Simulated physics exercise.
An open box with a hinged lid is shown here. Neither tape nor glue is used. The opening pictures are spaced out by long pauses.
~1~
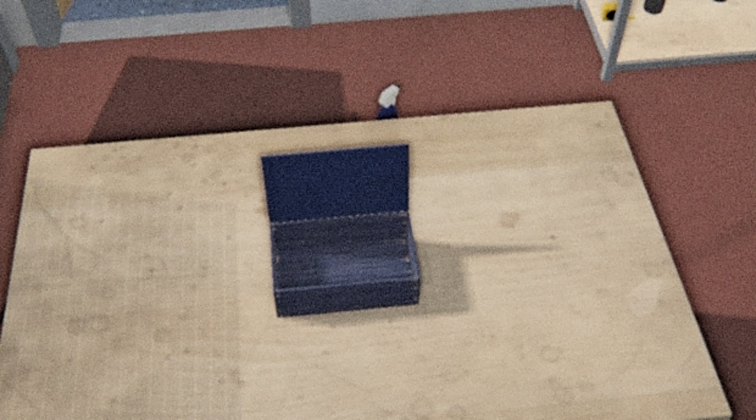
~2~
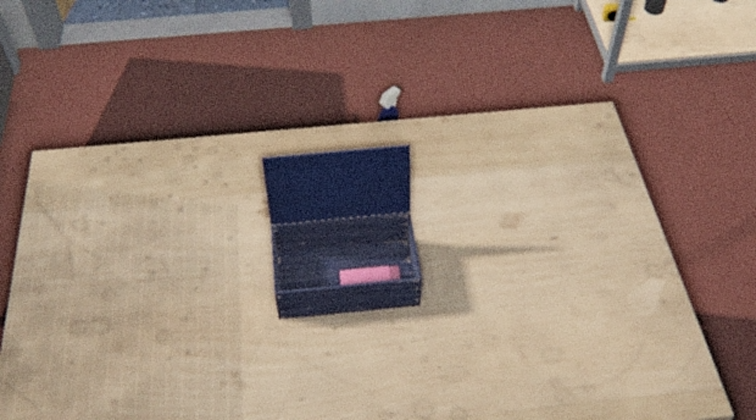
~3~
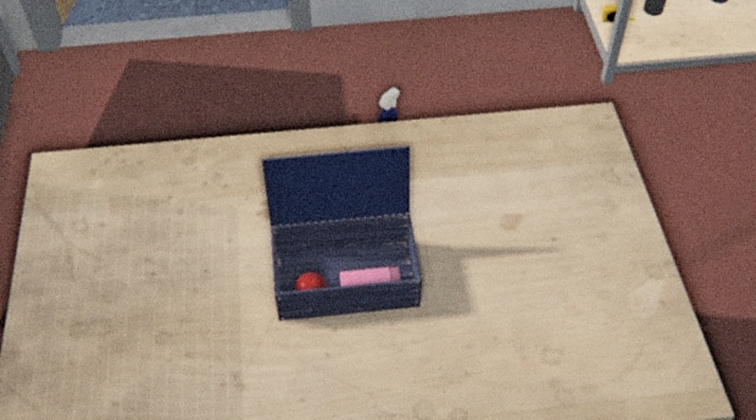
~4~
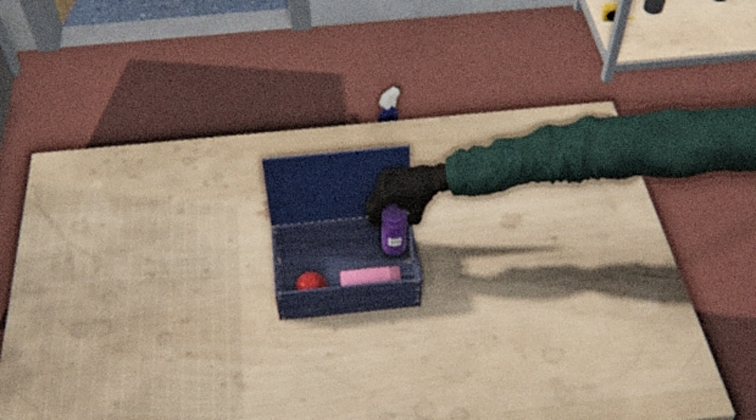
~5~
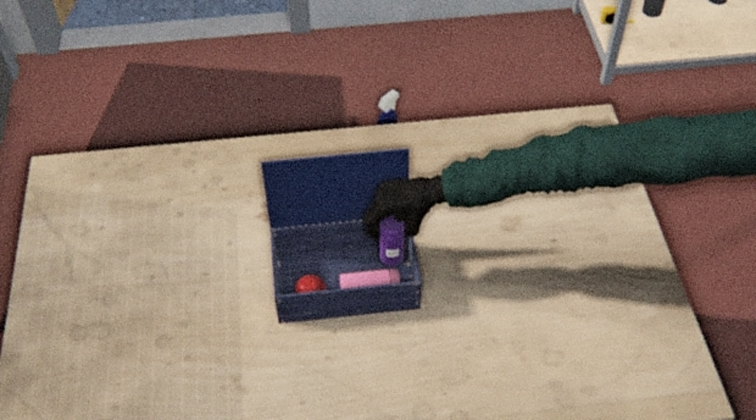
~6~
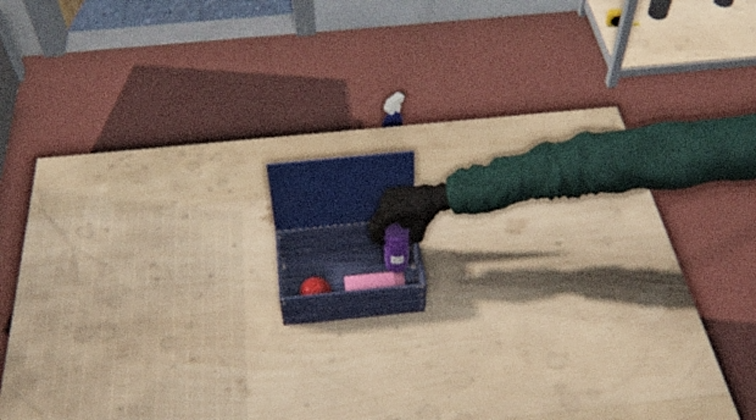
A gloved hand lowers a purple bottle into an open box holding pink and red objects.
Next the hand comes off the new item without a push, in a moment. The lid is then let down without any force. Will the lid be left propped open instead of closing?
No, it closes flat.
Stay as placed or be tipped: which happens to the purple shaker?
Observation: The purple shaker tilts over.
Then, 0.40 s past the last view, purple shaker on its side near (395, 263); pink shaker displaced a little.
Then, 1.40 s past the last view, lid 72° above the rim; purple shaker on its side near (395, 262); pink shaker displaced a little.
Then, 1.80 s past the last view, lid 38° above the rim; purple shaker on its side near (395, 262); pink shaker displaced a little.
Then, 2.00 s past the last view, lid 15° above the rim; purple shaker on its side near (395, 262); pink shaker displaced a little.
Finally, lid shut; down or leaning hard in the box, purple shaker; the other 2 still in place. Final places as the last picture's camera would see them, purple shaker near (395, 262).
